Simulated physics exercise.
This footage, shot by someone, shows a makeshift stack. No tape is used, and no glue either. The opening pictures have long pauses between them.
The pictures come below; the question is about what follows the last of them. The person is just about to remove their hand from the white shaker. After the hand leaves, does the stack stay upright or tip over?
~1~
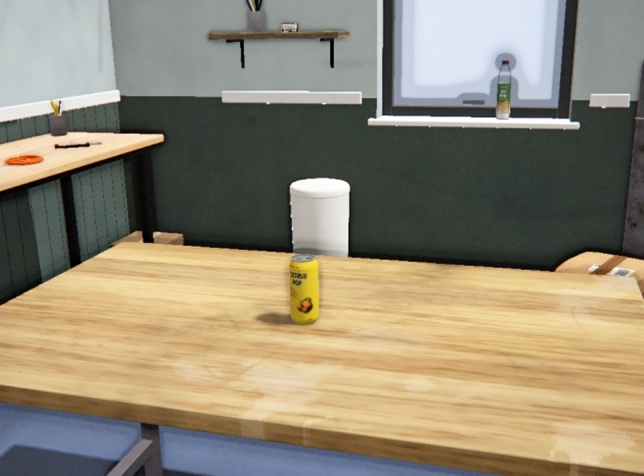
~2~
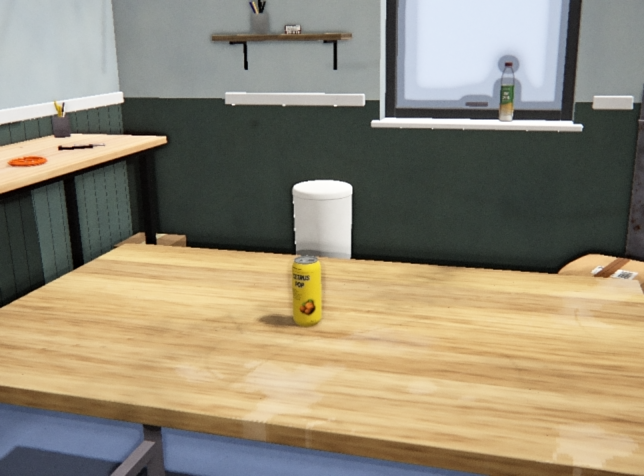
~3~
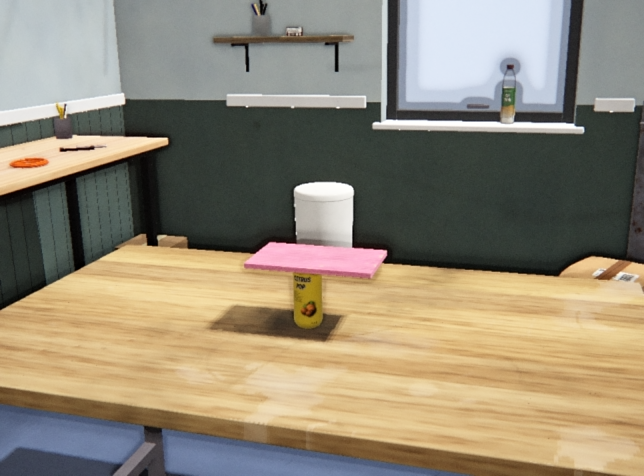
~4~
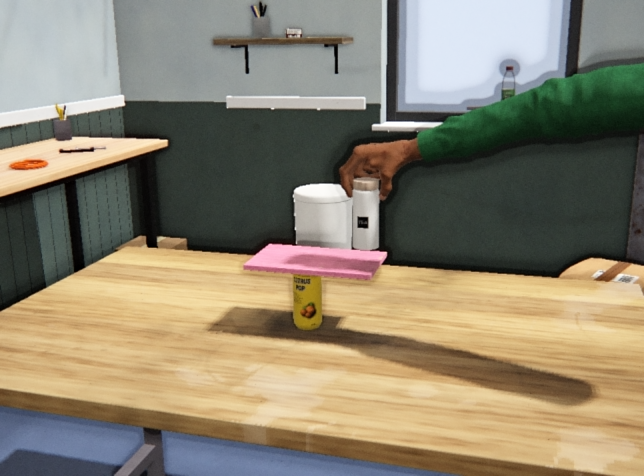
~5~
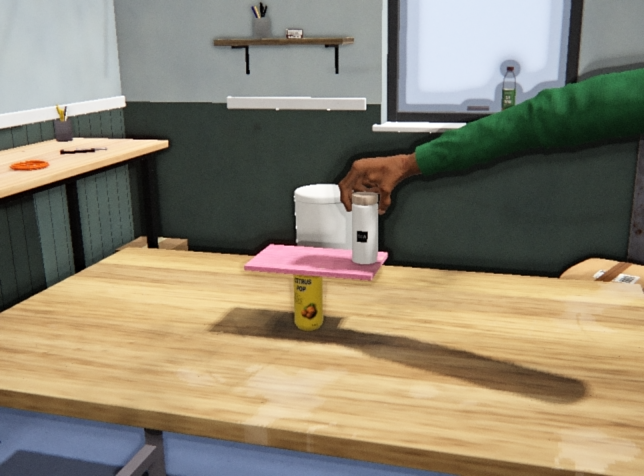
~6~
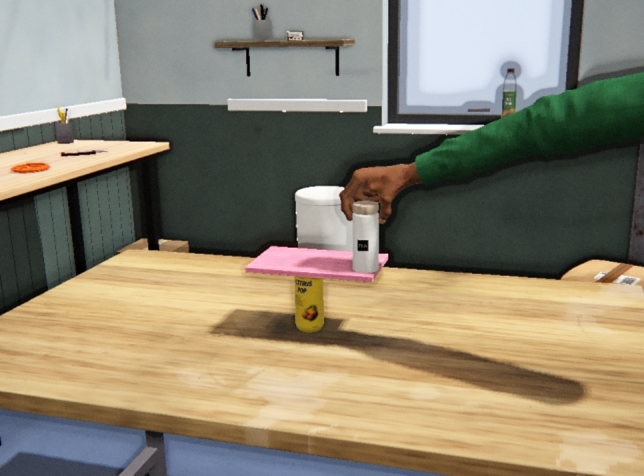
It tips over.
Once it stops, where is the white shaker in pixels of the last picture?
Roughly at pixel (403, 336).
Then, 0.40 s after the last picture, white shaker now fallen; pink board tipped 64° from how it was.
Then, 0.90 s after the last picture, pink board now fallen; yellow can tipped 21° from how it was.
Then, 1.10 s after the last picture, yellow can now fallen.
By the end, fallen, yellow can, white shaker and pink board. Seen from the same camera at the end, white shaker near (403, 336). The stack gives way.
